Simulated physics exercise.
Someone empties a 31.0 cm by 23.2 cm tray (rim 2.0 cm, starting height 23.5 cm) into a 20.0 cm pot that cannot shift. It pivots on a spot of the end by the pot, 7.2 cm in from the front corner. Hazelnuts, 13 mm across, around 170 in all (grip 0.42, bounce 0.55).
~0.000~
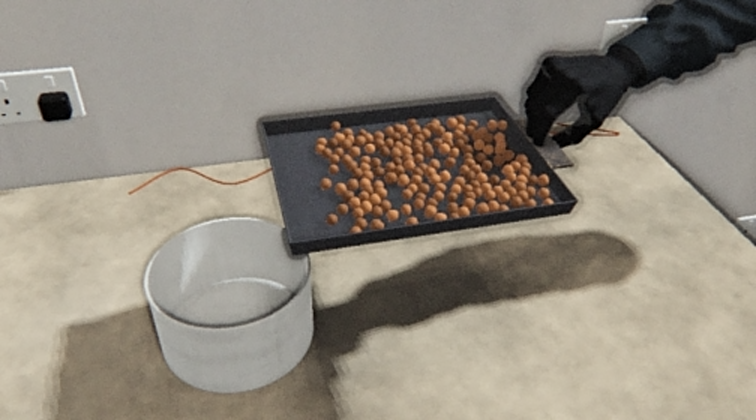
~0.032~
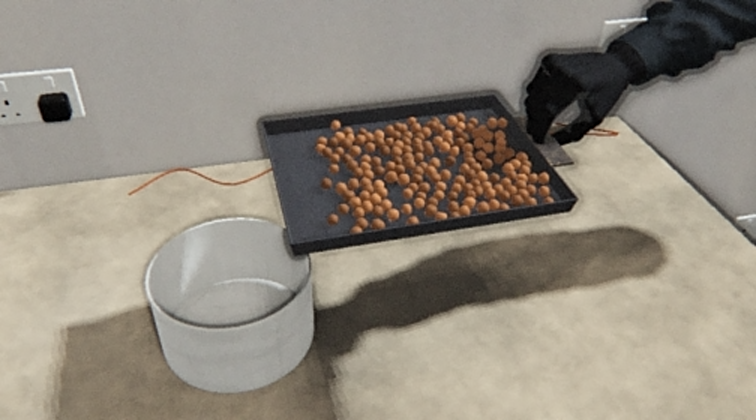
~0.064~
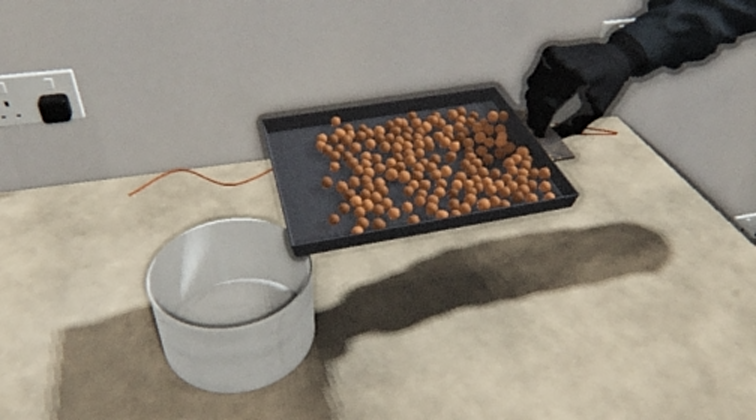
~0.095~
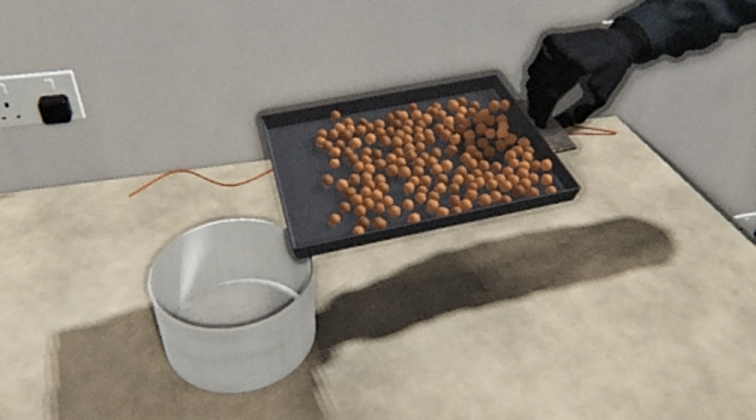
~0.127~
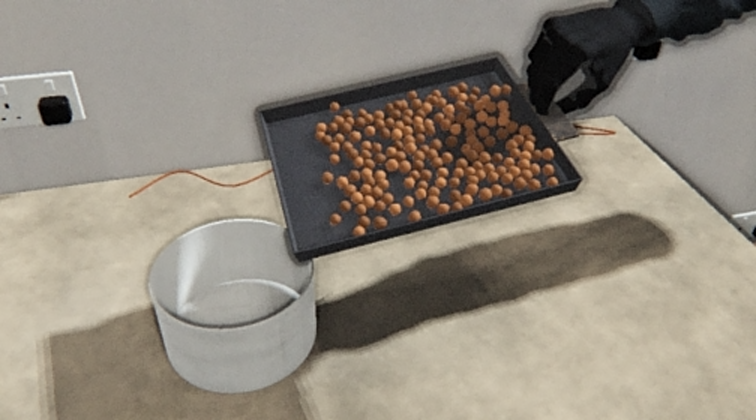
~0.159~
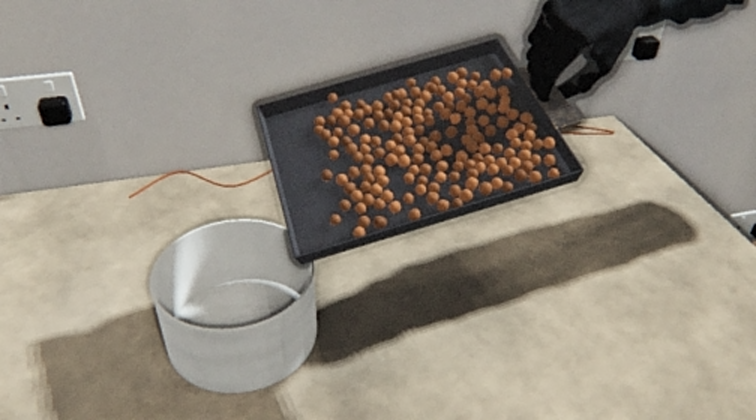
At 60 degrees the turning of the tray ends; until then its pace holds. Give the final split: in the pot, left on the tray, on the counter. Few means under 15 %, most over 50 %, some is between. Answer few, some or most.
Pot few, tray some, counter most.
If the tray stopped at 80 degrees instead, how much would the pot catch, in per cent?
It would be near 0 per cent.
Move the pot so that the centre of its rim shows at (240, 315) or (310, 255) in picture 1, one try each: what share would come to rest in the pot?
Some 30 and 0 per cent.
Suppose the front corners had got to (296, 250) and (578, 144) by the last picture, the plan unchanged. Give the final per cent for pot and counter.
Pot 10, counter 50.
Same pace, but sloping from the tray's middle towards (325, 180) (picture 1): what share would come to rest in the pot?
Some 35 per cent.
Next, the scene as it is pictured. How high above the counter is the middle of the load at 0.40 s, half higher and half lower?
About 32 cm.
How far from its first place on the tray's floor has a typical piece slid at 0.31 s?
About 2 cm.
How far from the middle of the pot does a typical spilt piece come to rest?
Some 24 cm.
After 0.31 s, tilt 41 degrees; the tray holds 100 %, the pot 0 %.
After 0.40 s, tilt 55 degrees; the tray holds 100 %, the pot 0 %.
Then, at 0.64 s, tilt 60 degrees; the tray holds 65 %, the pot 0 %.
At rest (1.9 s), pot 0 %, tray 35 %, counter 60 %.
